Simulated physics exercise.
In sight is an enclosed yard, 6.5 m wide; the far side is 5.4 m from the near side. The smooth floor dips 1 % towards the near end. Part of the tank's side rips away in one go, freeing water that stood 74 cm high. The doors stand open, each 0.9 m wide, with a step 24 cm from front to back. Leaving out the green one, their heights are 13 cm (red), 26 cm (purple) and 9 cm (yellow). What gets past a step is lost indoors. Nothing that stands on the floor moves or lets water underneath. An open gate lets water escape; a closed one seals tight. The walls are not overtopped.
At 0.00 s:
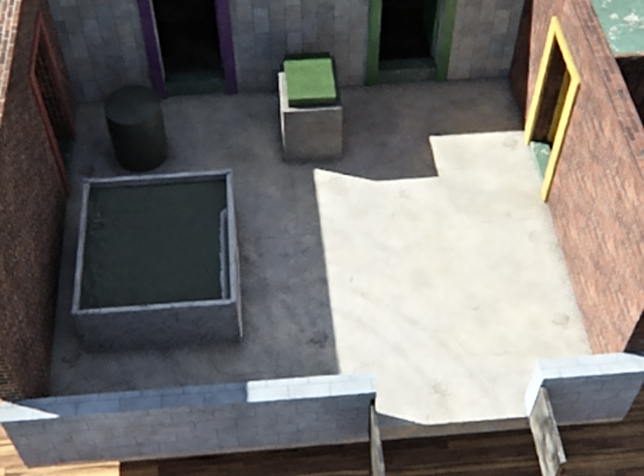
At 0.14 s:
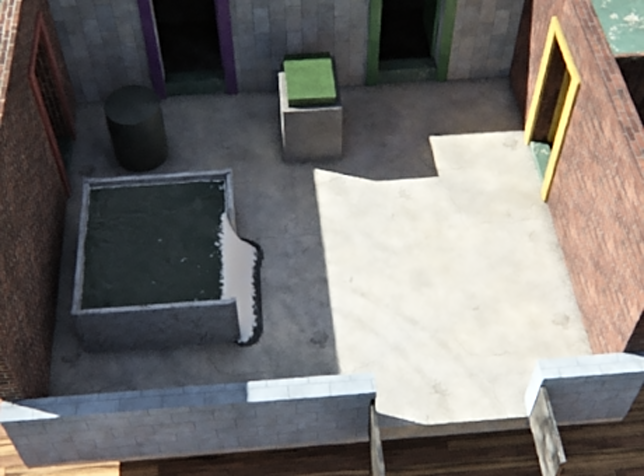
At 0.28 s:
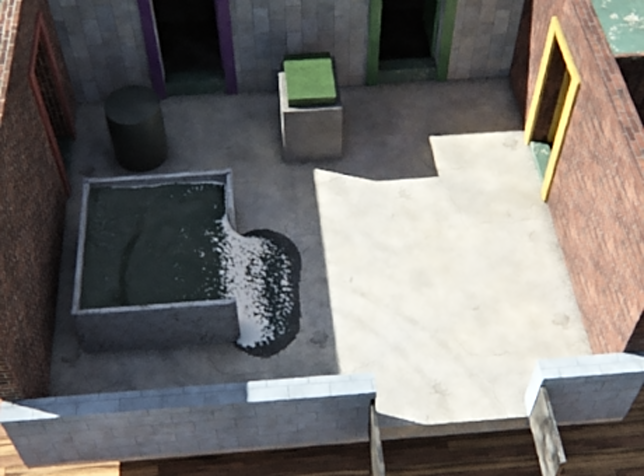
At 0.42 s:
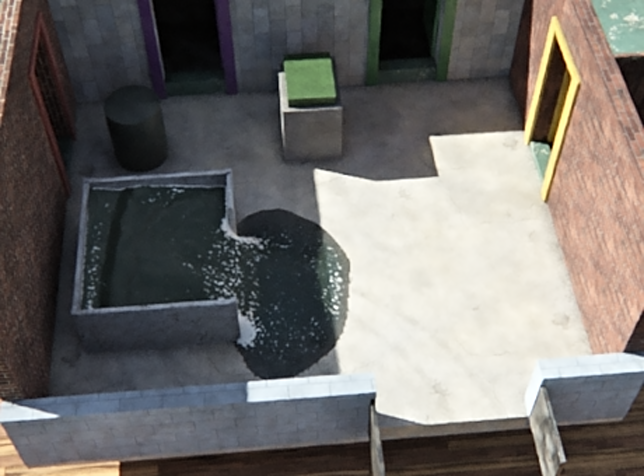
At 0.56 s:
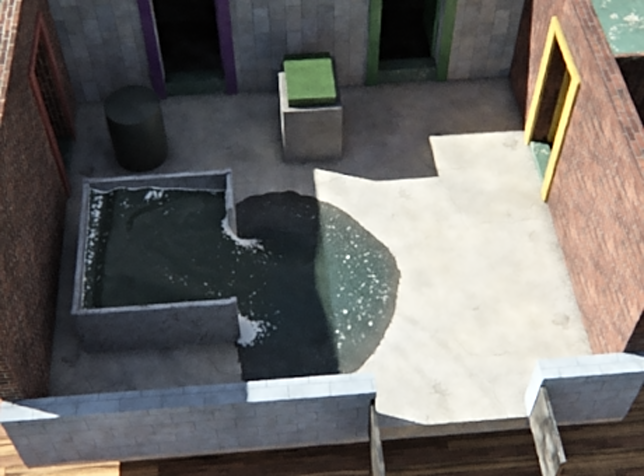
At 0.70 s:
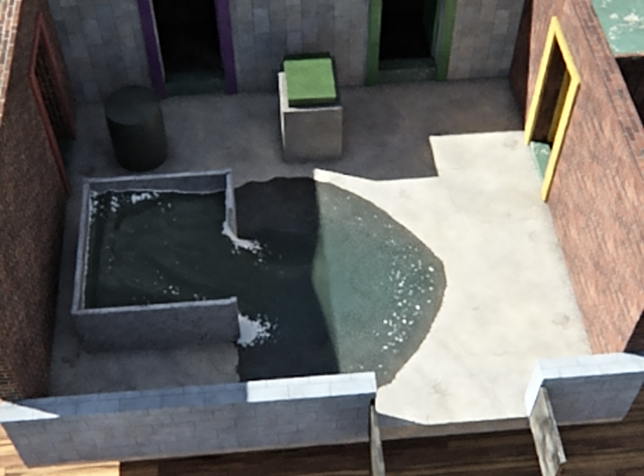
Walled yard with a square tank, its right side bursting open and dark water spreading across the floor into the sunlit patch.
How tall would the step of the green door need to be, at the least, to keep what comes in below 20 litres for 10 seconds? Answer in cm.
Some 6.5 cm above the ground.
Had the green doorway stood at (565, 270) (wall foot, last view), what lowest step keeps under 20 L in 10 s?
About 22 cm.
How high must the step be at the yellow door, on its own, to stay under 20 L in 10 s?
Roughly 13.0 cm at yellow.
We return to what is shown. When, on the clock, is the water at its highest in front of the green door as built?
At about 6.0 s.
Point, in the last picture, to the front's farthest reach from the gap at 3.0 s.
At about (511, 83).
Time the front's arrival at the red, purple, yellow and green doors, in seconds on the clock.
Arrival: Red 7.5 s, purple 5.5 s, yellow 1.6 s, green 3.6 s.
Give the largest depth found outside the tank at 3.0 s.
Up to some 29 cm.
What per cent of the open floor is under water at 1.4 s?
Near 50 per cent is wet.
After 1.4 s water covers 50 % of the floor, deepest (35 cm) near (245, 302); it has not reached the green door.
After 3.0 s water covers 60 % of the floor, deepest (29 cm) near (603, 391); it has not reached the green door.
After 10.0 s water covers 90 % of the floor, deepest (10 cm) near (588, 392); 6 cm at the green door, 0 litres in over its 25 cm step.
At the green door as built, the water arrived by 3.6 s and peaked near 11 cm at 6.0 s.
With a step of 6 cm, 27 litres would have come in within the 10 s; with 8 cm, 9 litres. So under 20 litres takes about 6.5 cm.
